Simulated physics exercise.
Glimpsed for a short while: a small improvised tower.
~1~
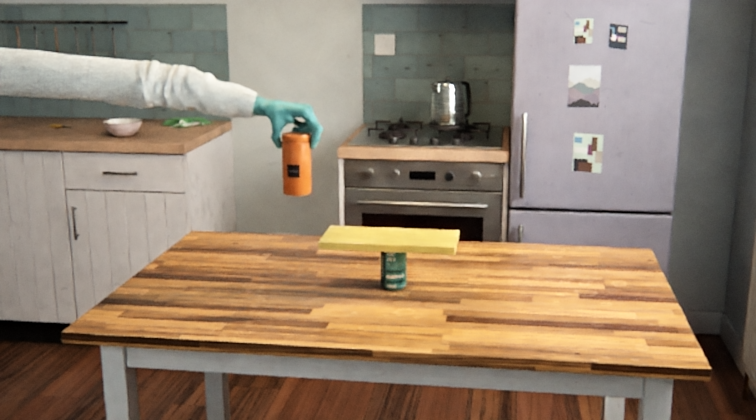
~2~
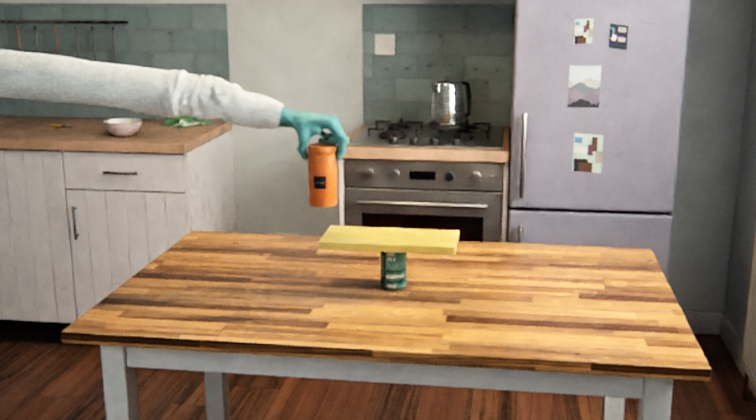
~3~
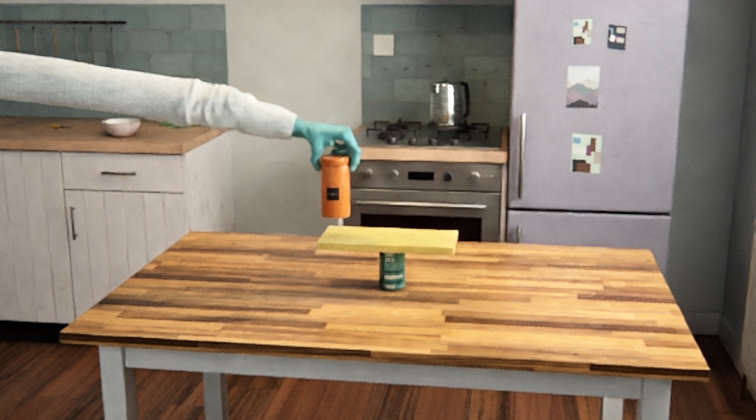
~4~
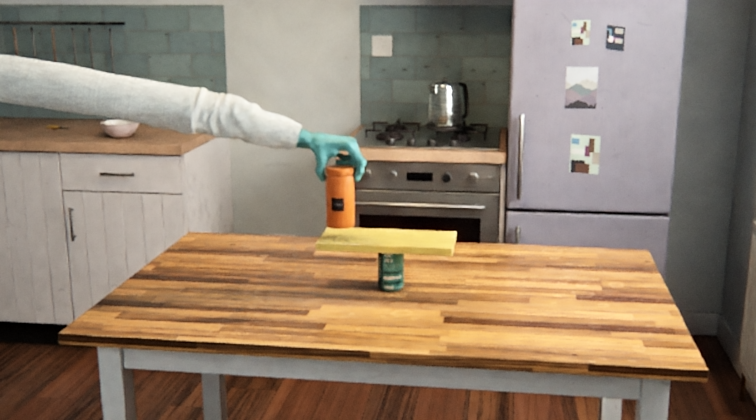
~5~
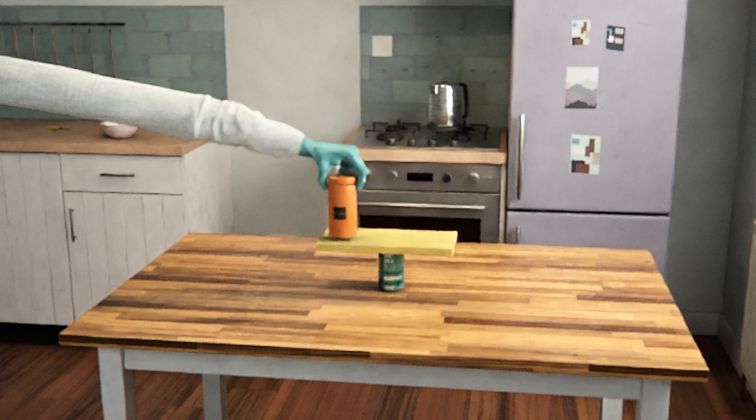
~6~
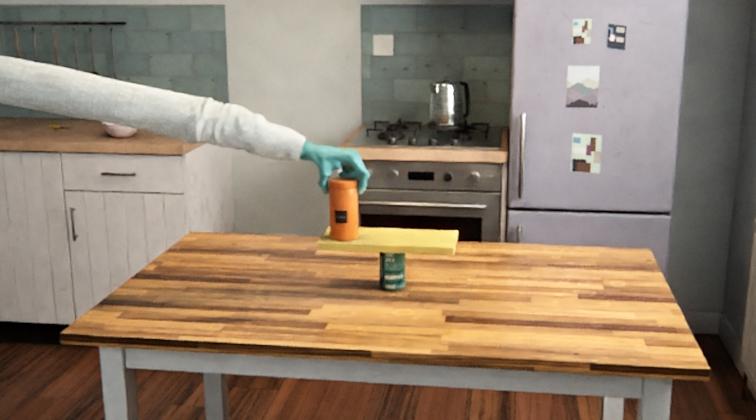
The video shows a gloved hand carrying an orange jar rightward and down toward a yellow board balanced on a green can on a wooden table, then setting it on the board's left side while keeping hold of it.
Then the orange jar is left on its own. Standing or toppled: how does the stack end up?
It does not stay steady.
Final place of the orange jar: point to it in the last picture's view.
Around (283, 273).
Then, 0.30 s past the last view, orange jar now fallen; yellow board rocked 26° from its first pose.
Then, 0.50 s past the last view, yellow board rocked 55° from its first pose.
Then, 0.70 s past the last view, yellow board rocked 36° from its first pose.
Finally, fallen, orange jar; down or leaning hard in the stack, yellow board; turquoise can still in place. Final places as the last picture's camera would see them, orange jar near (283, 273). The stack loses its balance.
